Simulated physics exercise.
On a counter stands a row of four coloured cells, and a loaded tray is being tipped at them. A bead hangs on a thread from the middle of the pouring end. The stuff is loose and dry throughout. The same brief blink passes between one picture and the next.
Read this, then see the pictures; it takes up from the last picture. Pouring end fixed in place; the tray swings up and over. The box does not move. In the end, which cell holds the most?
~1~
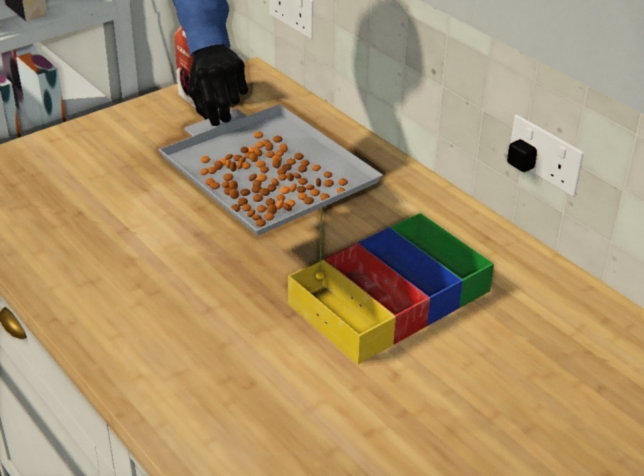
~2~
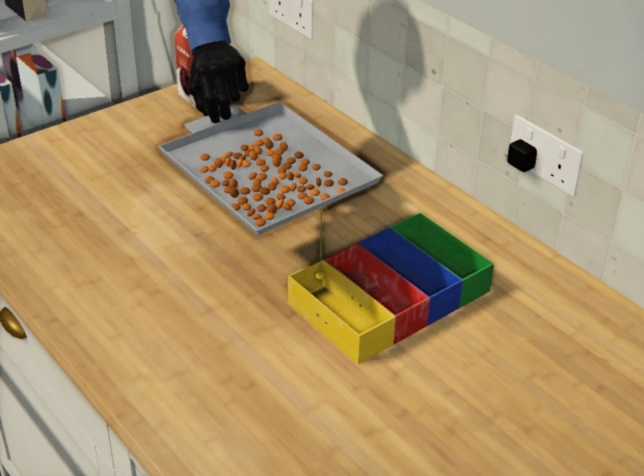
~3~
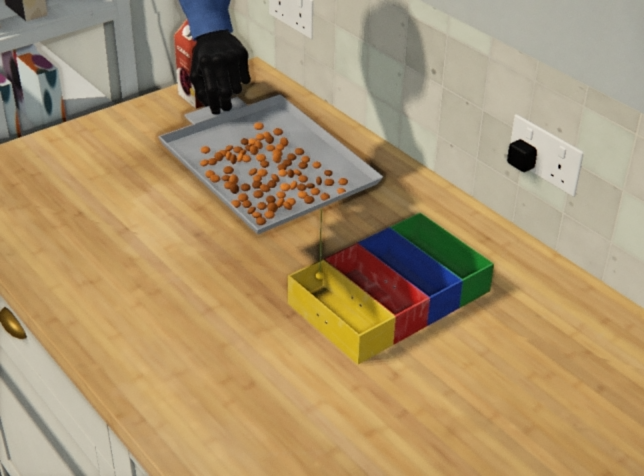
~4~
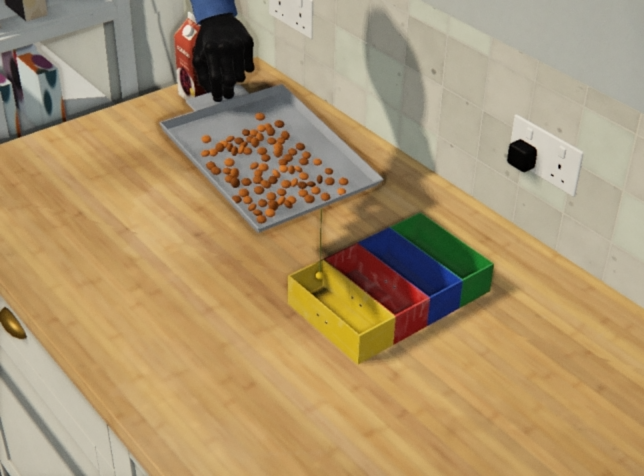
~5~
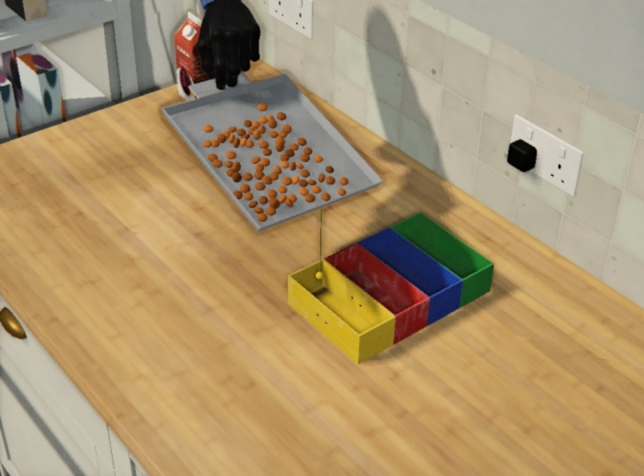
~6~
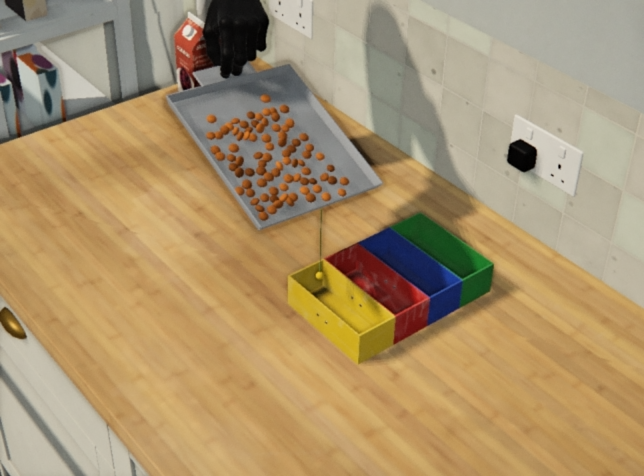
The red cell holds the most.
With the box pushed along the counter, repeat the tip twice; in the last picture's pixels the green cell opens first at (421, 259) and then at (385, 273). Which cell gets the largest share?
The blue one; that green cell.
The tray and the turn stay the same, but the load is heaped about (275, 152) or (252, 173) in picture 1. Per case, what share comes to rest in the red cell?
You'd get near 50 percent first and near 40 percent after that.
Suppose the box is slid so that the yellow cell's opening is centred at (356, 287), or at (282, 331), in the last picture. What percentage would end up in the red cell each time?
First placement: 50 per cent; second placement: 10 per cent.
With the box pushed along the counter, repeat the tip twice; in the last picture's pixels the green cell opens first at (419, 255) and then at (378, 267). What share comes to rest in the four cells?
The first yields 100 per cent and the second 100 per cent.
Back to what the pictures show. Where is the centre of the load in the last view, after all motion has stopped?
I'd place the middle at about (375, 310).
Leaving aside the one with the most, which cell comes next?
That's the yellow one.
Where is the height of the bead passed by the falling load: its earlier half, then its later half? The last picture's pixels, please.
I'd place the first part at (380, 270) and the rest at (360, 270).
Soon after the last picture, tray tipped steeply; most on the tray; about a quarter falling or outside the box.
A little later, tray tipped past a quarter turn; about a third in the red cell; about a quarter in the yellow cell; a small part in the blue cell; a stray few in the green cell; about a quarter falling or outside the box.
Later still, tray tipped past a quarter turn; about half in the red cell; about a quarter in the yellow cell; about a quarter in the blue cell; a stray few in the green cell; a small part falling or outside the box.
At rest, tray tipped past a quarter turn; about half in the red cell; about a quarter in the yellow cell; about a quarter in the blue cell; a stray few in the green cell; a small part outside the box.
